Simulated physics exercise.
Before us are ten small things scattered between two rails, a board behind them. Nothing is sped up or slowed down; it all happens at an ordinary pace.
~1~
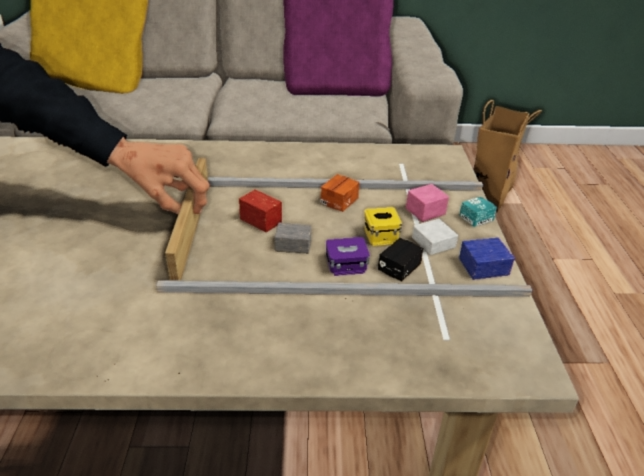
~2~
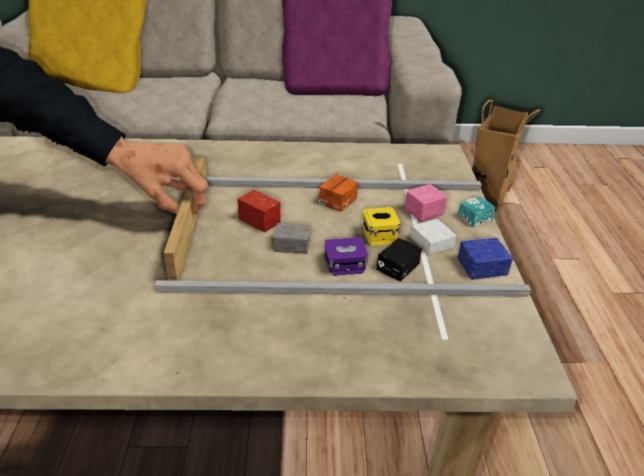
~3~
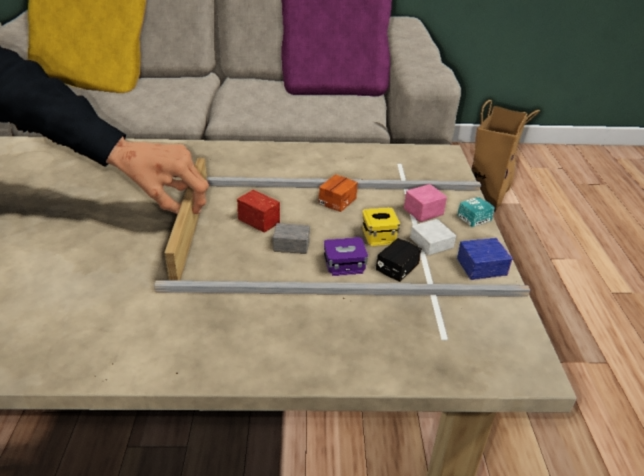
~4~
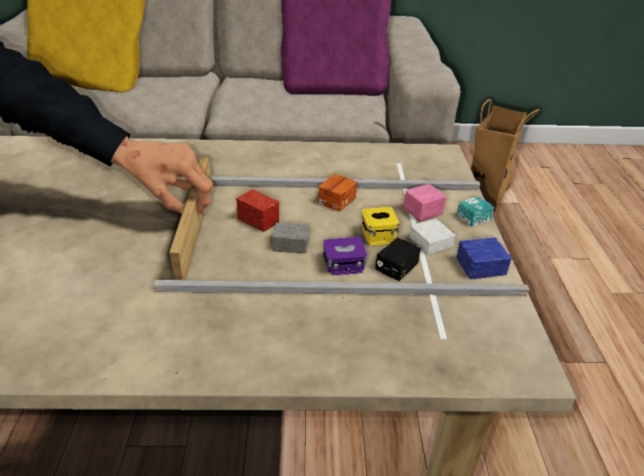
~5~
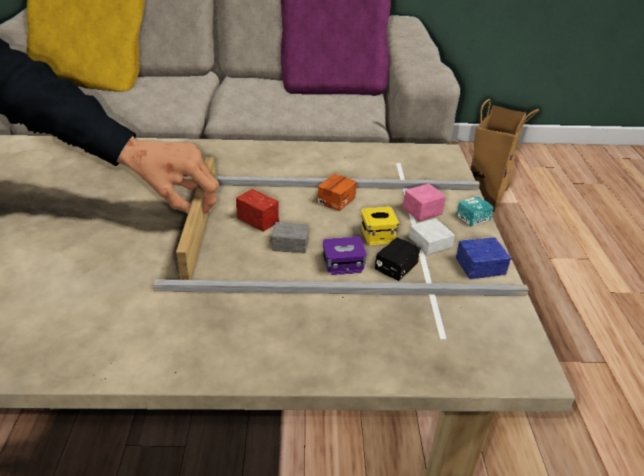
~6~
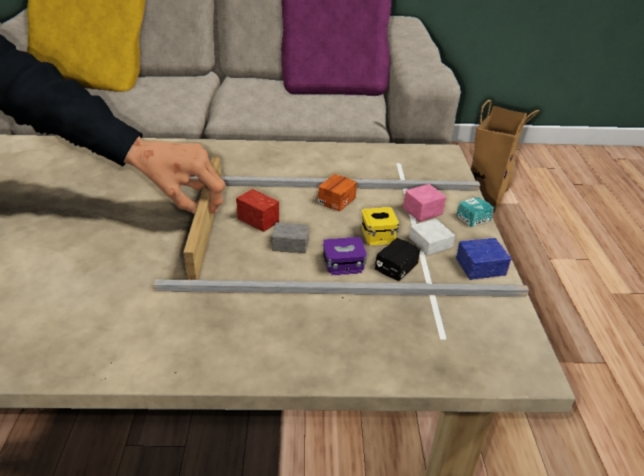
At first, a hand holds a wooden board upright at the left end of two rails on a table, with ten small colourful boxes and blocks scattered between them. The hand then slides the board slightly to the right, closer to the red block, while the scattered things stay still.
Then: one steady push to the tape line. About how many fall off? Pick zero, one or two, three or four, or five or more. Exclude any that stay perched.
Zero fall off.
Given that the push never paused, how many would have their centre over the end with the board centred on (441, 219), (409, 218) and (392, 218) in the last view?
Middles past end - pos 1: 3, pos 2: 0, pos 3: 0.
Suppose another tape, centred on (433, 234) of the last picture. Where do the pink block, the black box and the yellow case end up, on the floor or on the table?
The pink block is still there; as for the black box, it is still there; and the yellow case is still there.
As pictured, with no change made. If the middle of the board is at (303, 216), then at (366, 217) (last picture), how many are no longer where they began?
I make it 2 at the first spot and 7 at the other.
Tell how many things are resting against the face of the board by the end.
4 in contact.
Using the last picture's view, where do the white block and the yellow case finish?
(499, 235) and (464, 226), approximately.
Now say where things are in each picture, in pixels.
The first frame shows turquoise box (478, 212); blue block (486, 258); pink block (427, 203); board (190, 215); tape (419, 234).
The second frame shows blue block (484, 258); yellow case (380, 226).
The third frame shows pink block (425, 203); board (189, 215).
The fourth frame shows turquoise box (475, 211); white block (432, 236).
The fifth frame shows blue block (483, 258); grey block (291, 237).
The sixth frame shows turquoise box (475, 211); blue block (483, 258); pink block (424, 203); board (205, 214); tape (416, 233).
Soon after, none off yet; turquoise box at rest near (475, 211); blue block at rest near (483, 258); pink block at rest near (424, 203).
In the end, the number that fall off is zero.
